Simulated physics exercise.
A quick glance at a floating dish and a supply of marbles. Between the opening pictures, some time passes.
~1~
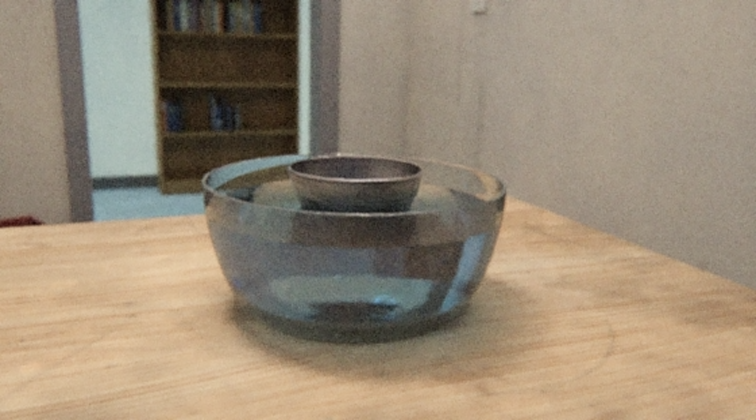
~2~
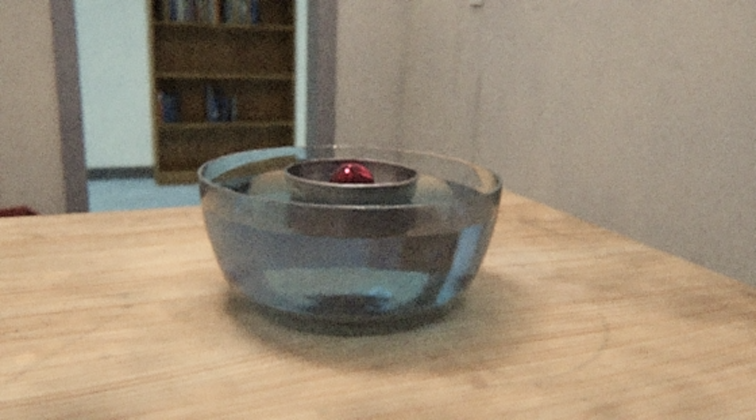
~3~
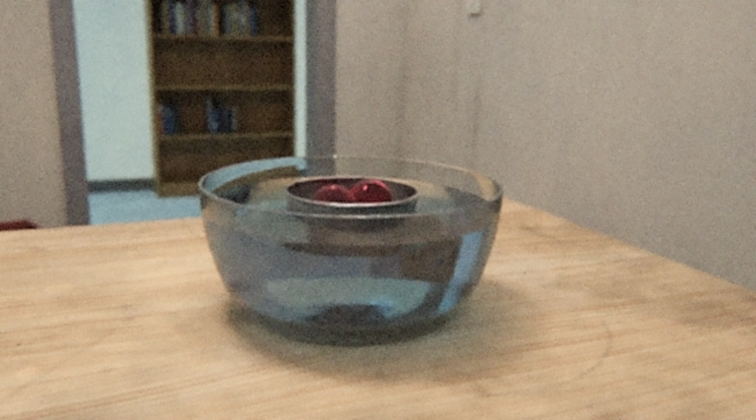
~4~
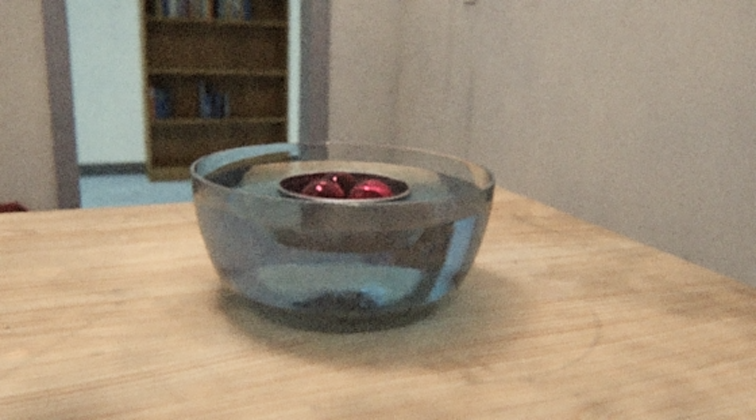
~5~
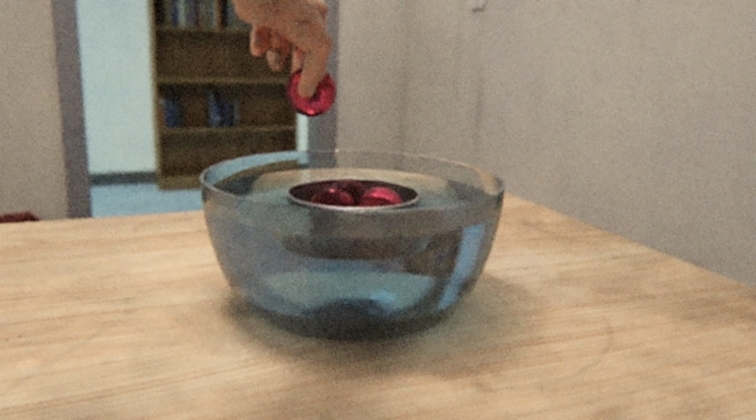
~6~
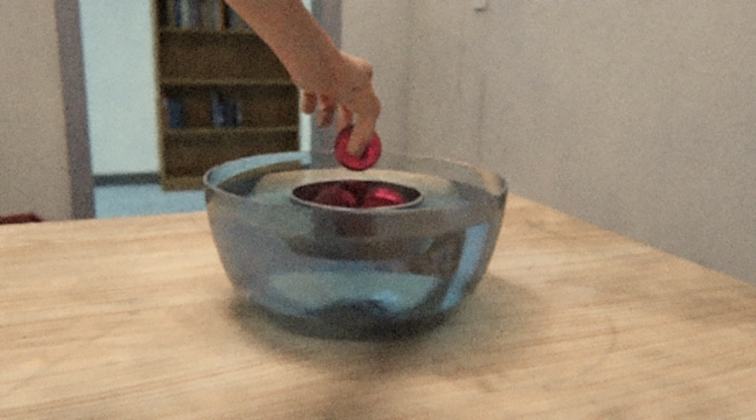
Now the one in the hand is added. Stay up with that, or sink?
It sinks.
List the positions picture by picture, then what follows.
The first picture shows dish (356, 169) empty; most of its side above the surface.
The second picture shows dish (352, 172) with one aboard; about two thirds of its side above the surface.
The third picture shows dish (352, 191) with two aboard; about a third of its side above the surface.
The fourth picture shows dish (345, 187) with three aboard; hardly any of its side above the surface.
The fifth picture shows dish (354, 194) with three aboard; hardly any of its side above the surface; the next glass marble in the hand at (311, 91).
The sixth picture shows dish (357, 194) with three aboard; hardly any of its side above the surface; the next glass marble in the hand at (358, 148).
Soon after, the glass marble is in and the dish dips.
Later, water pours in over its edge.
In the end, the dish lies on the bottom with its load.
